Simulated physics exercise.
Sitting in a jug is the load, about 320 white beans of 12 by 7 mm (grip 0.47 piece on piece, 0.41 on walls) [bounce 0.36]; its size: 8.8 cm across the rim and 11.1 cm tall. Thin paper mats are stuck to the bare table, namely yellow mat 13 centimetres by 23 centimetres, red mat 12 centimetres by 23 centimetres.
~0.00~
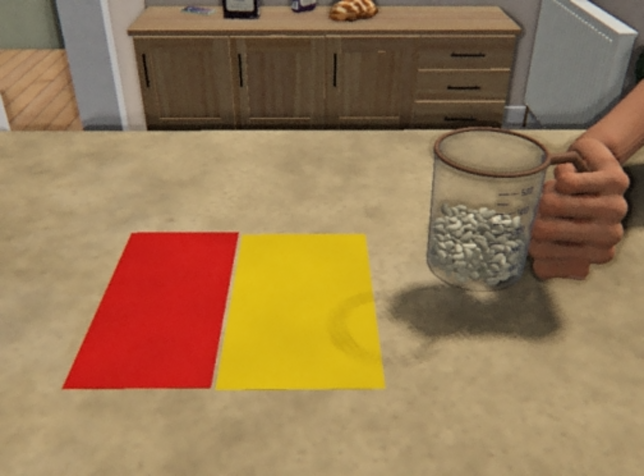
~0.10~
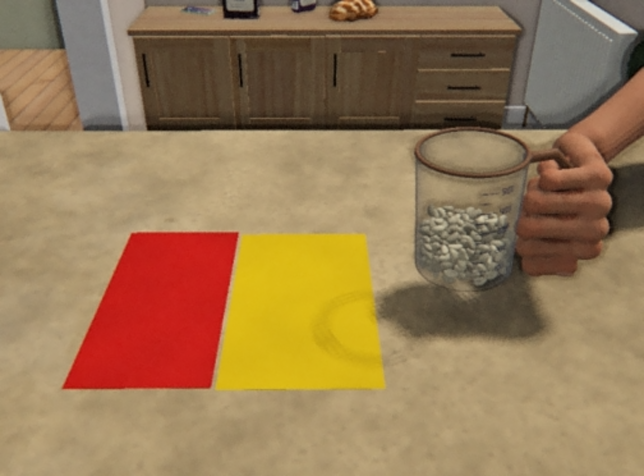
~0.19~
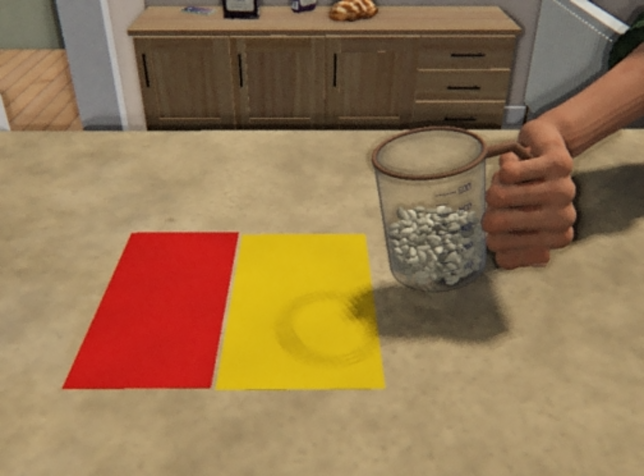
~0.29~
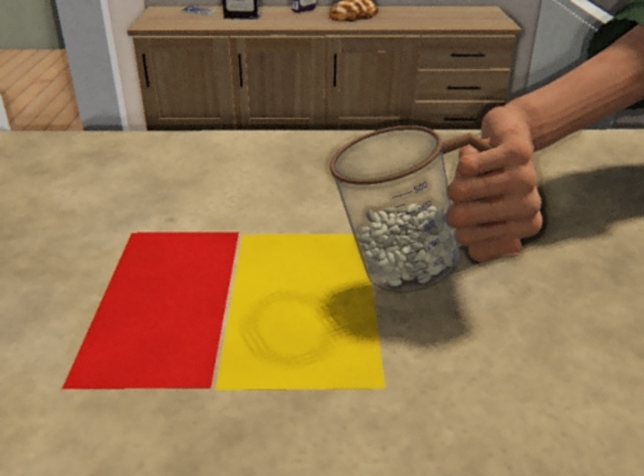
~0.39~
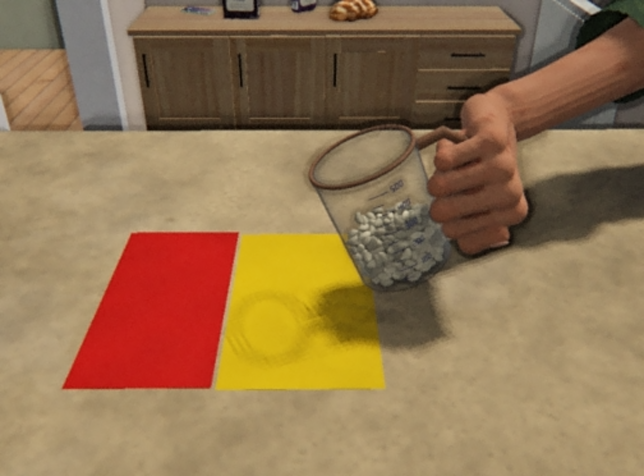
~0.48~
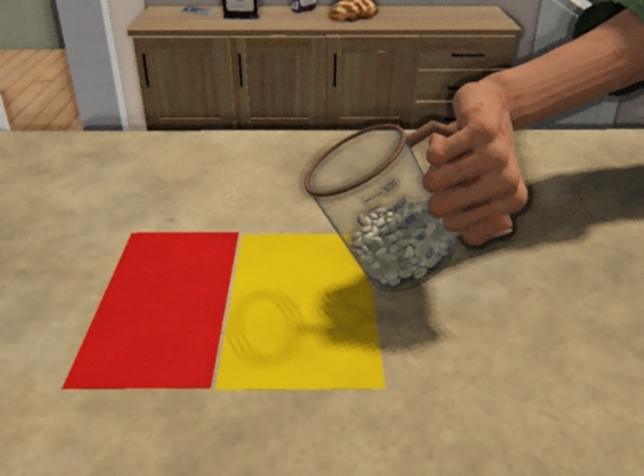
A hand moving a clear jug of white beans left toward yellow and red mats on a table, tilting it leftward.
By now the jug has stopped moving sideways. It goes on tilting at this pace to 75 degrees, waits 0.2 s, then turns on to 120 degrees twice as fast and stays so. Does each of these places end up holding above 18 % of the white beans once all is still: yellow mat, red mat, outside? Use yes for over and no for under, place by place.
Yellow mat: Yes; red mat: No; outside: No.
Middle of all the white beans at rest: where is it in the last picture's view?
I'd put the centre roughly at pixel (299, 297).
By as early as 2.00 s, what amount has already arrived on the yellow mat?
It comes to some 50 in a hundred.
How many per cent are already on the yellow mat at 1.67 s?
Close to 0 in a hundred by then.
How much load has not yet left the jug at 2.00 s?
50 %.
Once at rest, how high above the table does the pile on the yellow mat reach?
2.5 cm, give or take.
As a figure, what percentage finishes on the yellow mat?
Share: Near 90 %.
After 0.94 s, tilt 61 degrees; jug 100 %; middle of all pieces on or above the table near (414, 230).
After 1.32 s, tilt 75 degrees; jug 100 %; middle of all pieces on or above the table near (414, 228).
After 1.67 s, tilt 103 degrees; jug 100 %; middle of all pieces on or above the table near (420, 214).
After 2.00 s, tilt 120 degrees; jug 50 %, yellow mat 50 %; middle of all pieces on or above the table near (341, 267).
At rest (3.3 s), outside 5 %, jug 0 %, yellow mat 90 %, red mat 5 %.
